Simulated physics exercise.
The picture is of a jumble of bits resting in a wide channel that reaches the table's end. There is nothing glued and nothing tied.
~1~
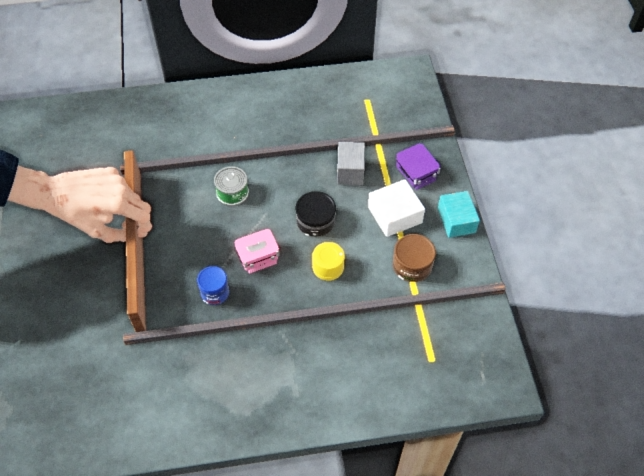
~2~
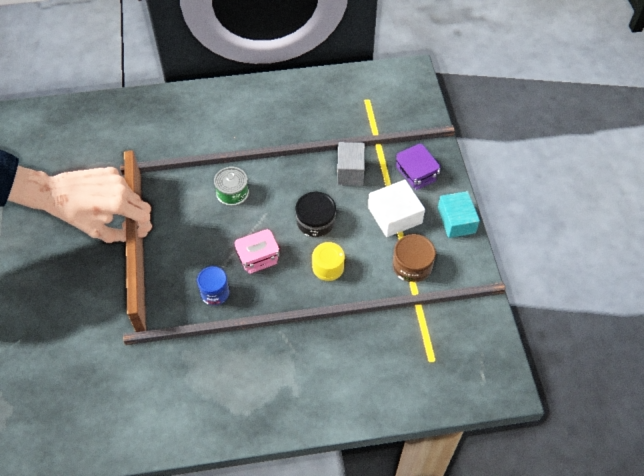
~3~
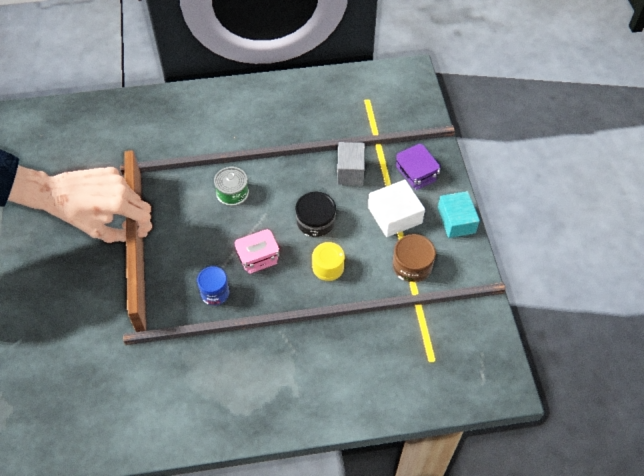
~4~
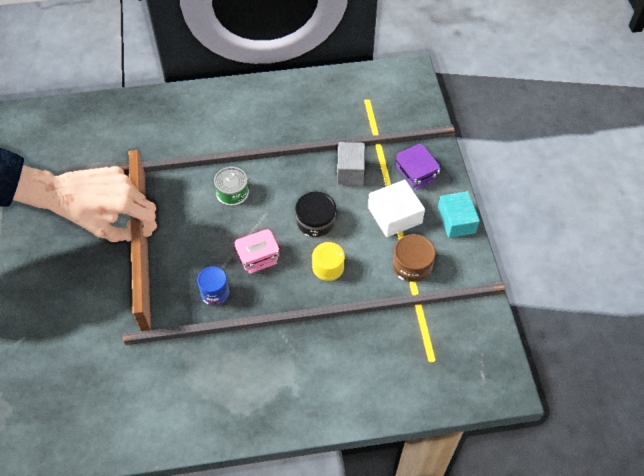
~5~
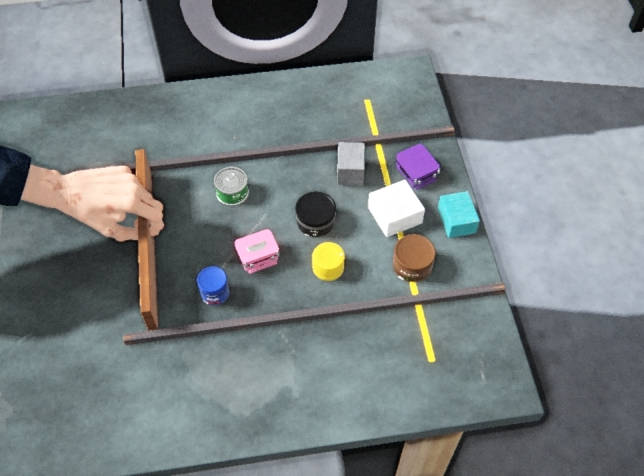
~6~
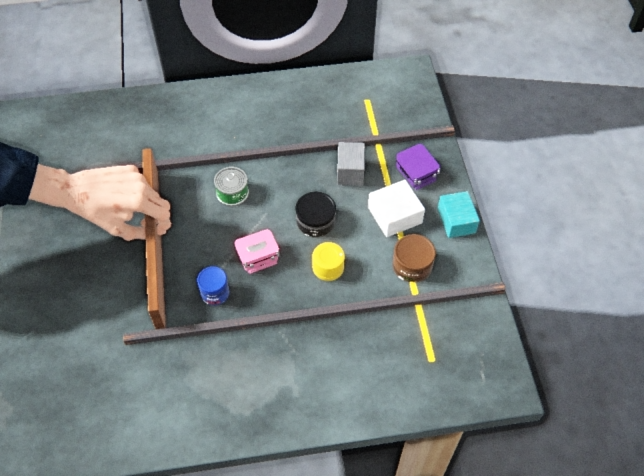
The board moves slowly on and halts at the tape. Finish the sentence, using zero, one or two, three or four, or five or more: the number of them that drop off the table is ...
The number that drop off the table is one or two.
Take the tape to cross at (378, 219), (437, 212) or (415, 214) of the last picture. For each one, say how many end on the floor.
Try 1: 0; try 2: 4; try 3: 2.
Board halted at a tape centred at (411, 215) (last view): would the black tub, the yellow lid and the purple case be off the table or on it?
The black tub? It is safe. The yellow lid? It is safe. The purple case? It is safe.
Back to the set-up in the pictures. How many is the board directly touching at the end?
That comes to 4.
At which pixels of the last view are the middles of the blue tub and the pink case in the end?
In the last picture the blue tub sits around (423, 260) and the pink case around (420, 233).
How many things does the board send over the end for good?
1, precisely.
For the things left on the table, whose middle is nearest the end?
Nearest once everything settles: Brown tub.
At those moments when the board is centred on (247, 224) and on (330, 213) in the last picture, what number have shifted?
First 3 and then 7.
A little later, none off yet; turquoise block at rest near (458, 214); purple case at rest near (417, 167); brown tub at rest near (414, 259).
When it is over, the number that fall off is one or two; down, turquoise block.
